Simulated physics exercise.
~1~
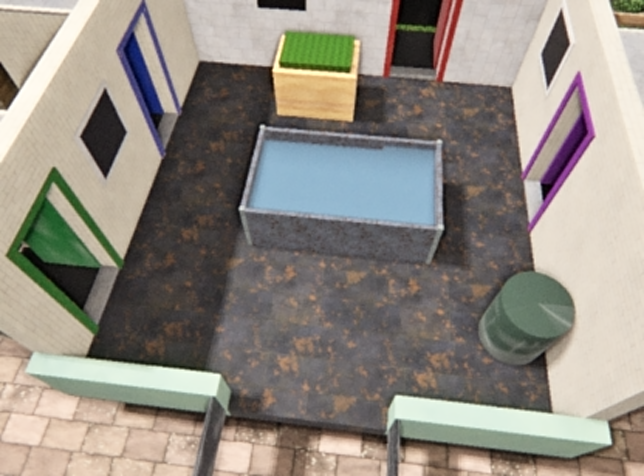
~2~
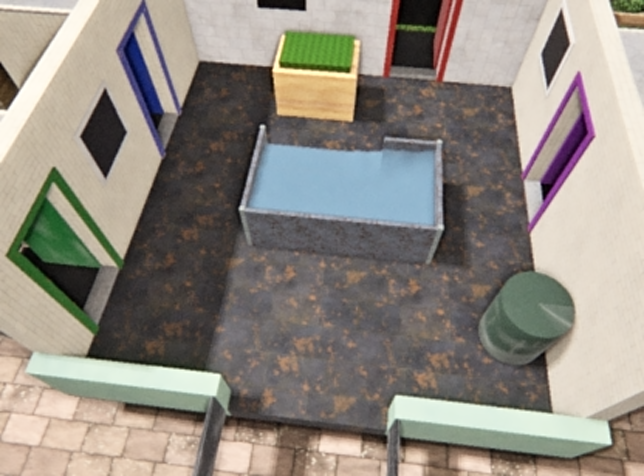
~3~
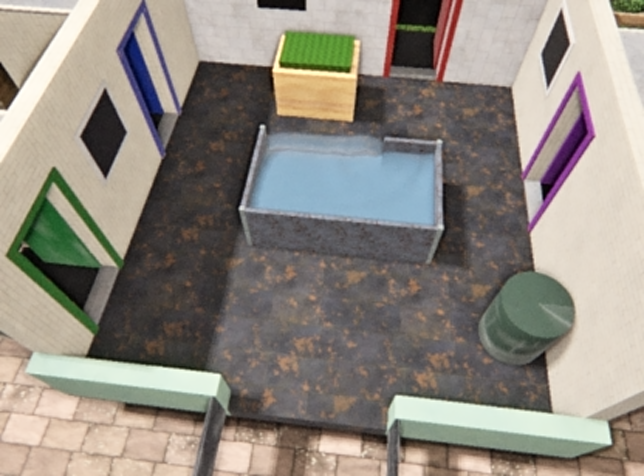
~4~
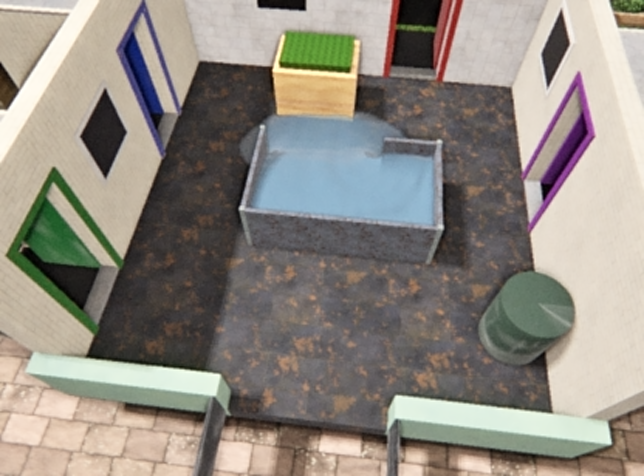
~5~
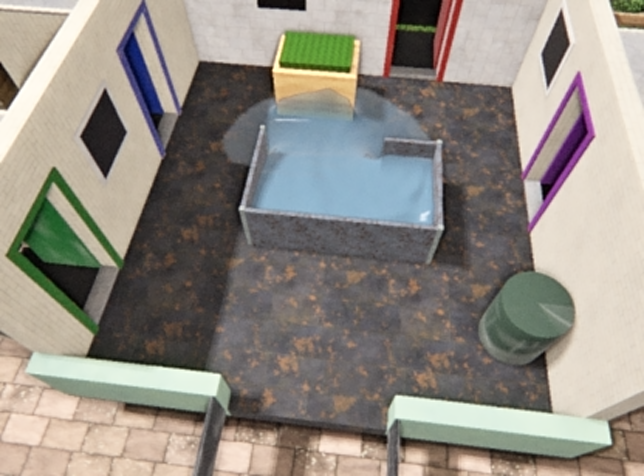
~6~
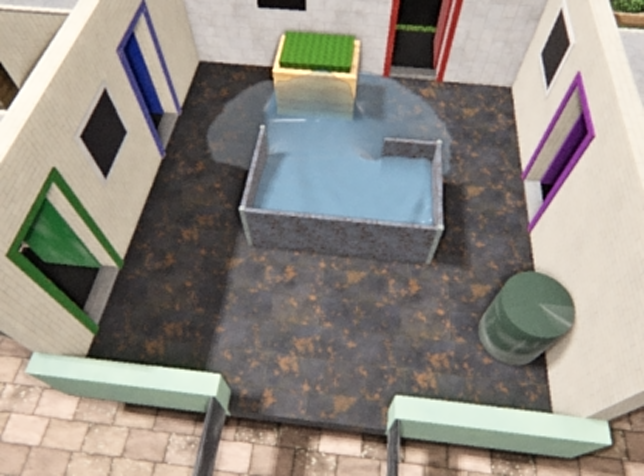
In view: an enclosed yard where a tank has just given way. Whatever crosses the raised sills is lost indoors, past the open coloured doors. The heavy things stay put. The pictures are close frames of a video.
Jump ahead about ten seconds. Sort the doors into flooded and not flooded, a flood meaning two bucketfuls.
Sorted: Green door - not flooded; red door - flooded; blue door - flooded; purple door - flooded.
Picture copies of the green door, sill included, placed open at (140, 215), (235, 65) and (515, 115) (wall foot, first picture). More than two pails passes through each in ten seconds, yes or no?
Well, the first is below the limit, the next is above the limit, and the last is above the limit.
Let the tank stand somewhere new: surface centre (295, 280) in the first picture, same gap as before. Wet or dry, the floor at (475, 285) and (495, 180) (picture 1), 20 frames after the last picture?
Unflooded and submerged.
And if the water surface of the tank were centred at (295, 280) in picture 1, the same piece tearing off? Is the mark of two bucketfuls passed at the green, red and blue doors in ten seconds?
Green door falls short; red door exceeds the limit; blue door exceeds the limit.
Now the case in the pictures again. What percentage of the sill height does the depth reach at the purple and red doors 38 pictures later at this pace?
Estimate, in order: 230 and 140 percent.
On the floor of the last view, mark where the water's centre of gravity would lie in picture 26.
Near (338, 145).
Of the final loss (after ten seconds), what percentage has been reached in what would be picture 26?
Estimate: Some 50 %.
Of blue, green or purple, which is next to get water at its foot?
Looks like the blue door gets there first.
A moment on, water covers 30 % of the floor; the green door not reached, the red door over two buckets in, the blue door wet at the sill, nothing in, the purple door not reached.
Next, water covers 45 % of the floor; the green door not reached, the red door far over two buckets in, the blue door far over two buckets in, the purple door not reached.
Then, water covers 55 % of the floor; the green door wet at the sill, nothing in, the red door far over two buckets in, the blue door far over two buckets in, the purple door under two buckets in.
Later, water covers 90 % of the floor; the green door wet at the sill, nothing in, the red door far over two buckets in, the blue door far over two buckets in, the purple door over two buckets in.
In the end, water covers 100 % of the floor; the green door wet at the sill, nothing in, the red door far over two buckets in, the blue door far over two buckets in, the purple door over two buckets in.
